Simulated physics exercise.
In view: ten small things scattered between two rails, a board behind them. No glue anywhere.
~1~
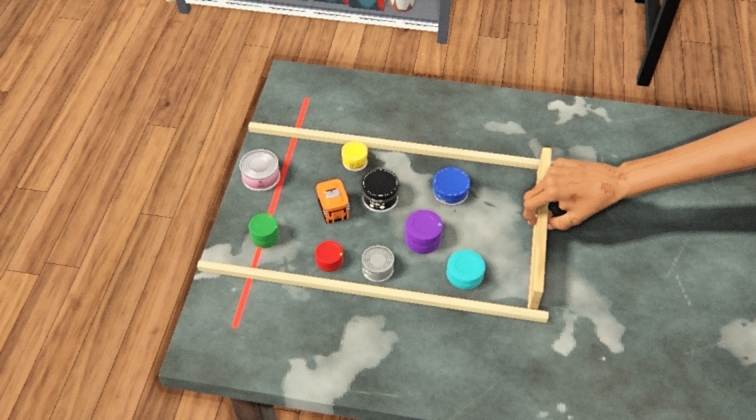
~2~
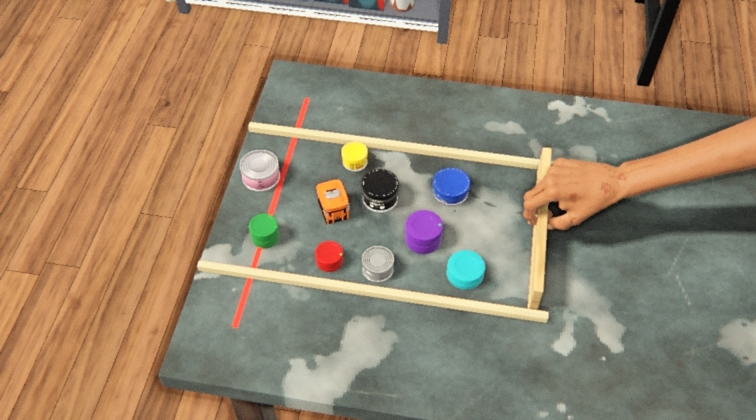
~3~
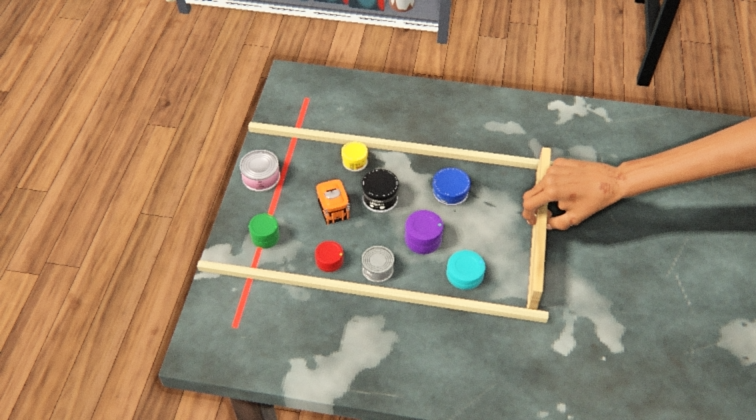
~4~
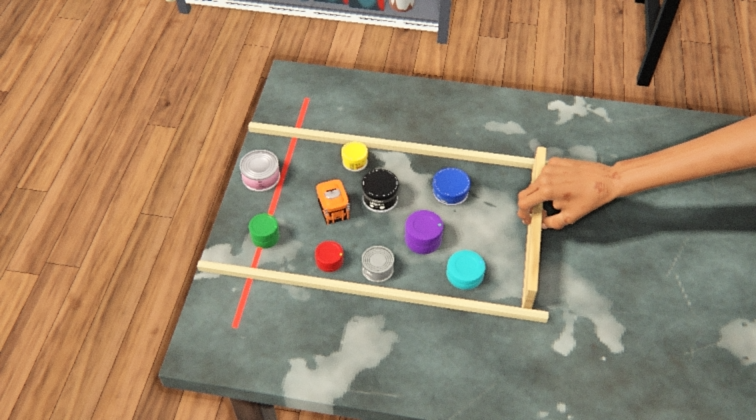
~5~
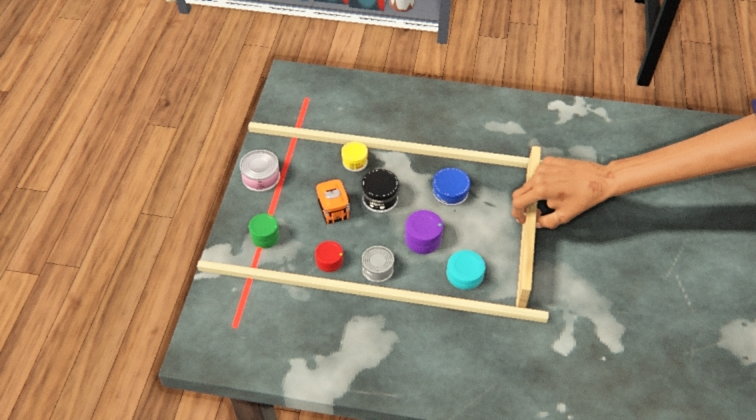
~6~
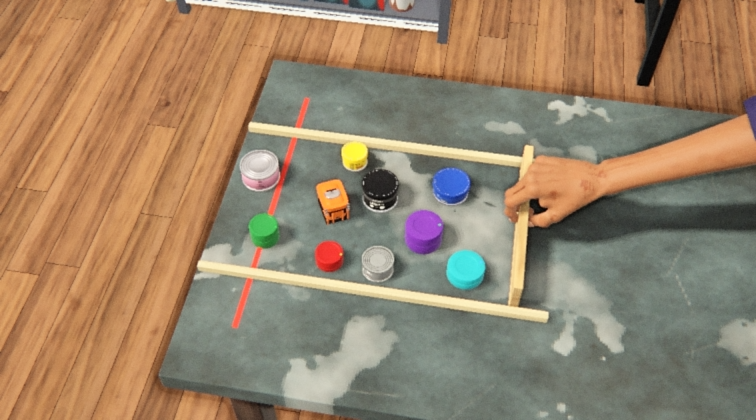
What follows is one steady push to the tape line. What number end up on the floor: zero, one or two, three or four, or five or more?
In the end the number that fall off is one or two.
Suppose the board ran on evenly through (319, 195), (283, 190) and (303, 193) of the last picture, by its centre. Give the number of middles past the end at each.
The counts: 0, 1 and 0.
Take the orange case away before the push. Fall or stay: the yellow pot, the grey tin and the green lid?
The yellow pot stays on, the grey tin remains up, the green lid remains up.
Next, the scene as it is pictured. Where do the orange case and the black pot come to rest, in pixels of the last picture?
The orange case at (229, 187), the black pot at (260, 181).
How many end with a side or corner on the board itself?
4 of them.
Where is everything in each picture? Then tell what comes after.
Pink tin (260, 171); green lid (264, 231); orange case (333, 201); board (540, 226); tape (275, 201), in the first picture.
Green lid (264, 231); yellow pot (355, 157), in the second picture.
Orange case (333, 201); red lid (329, 256), in the third picture.
Pink tin (260, 171); board (535, 225), in the fourth picture.
Green lid (264, 231); black pot (380, 191), in the fifth picture.
Pink tin (260, 171); green lid (264, 231); orange case (333, 201); board (521, 223); tape (275, 201), in the sixth picture.
Soon after, none off yet; pink tin at rest near (260, 171); green lid at rest near (264, 231); orange case at rest near (333, 201).
In the end, the number that fall off is one or two; gone, red lid and pink tin.
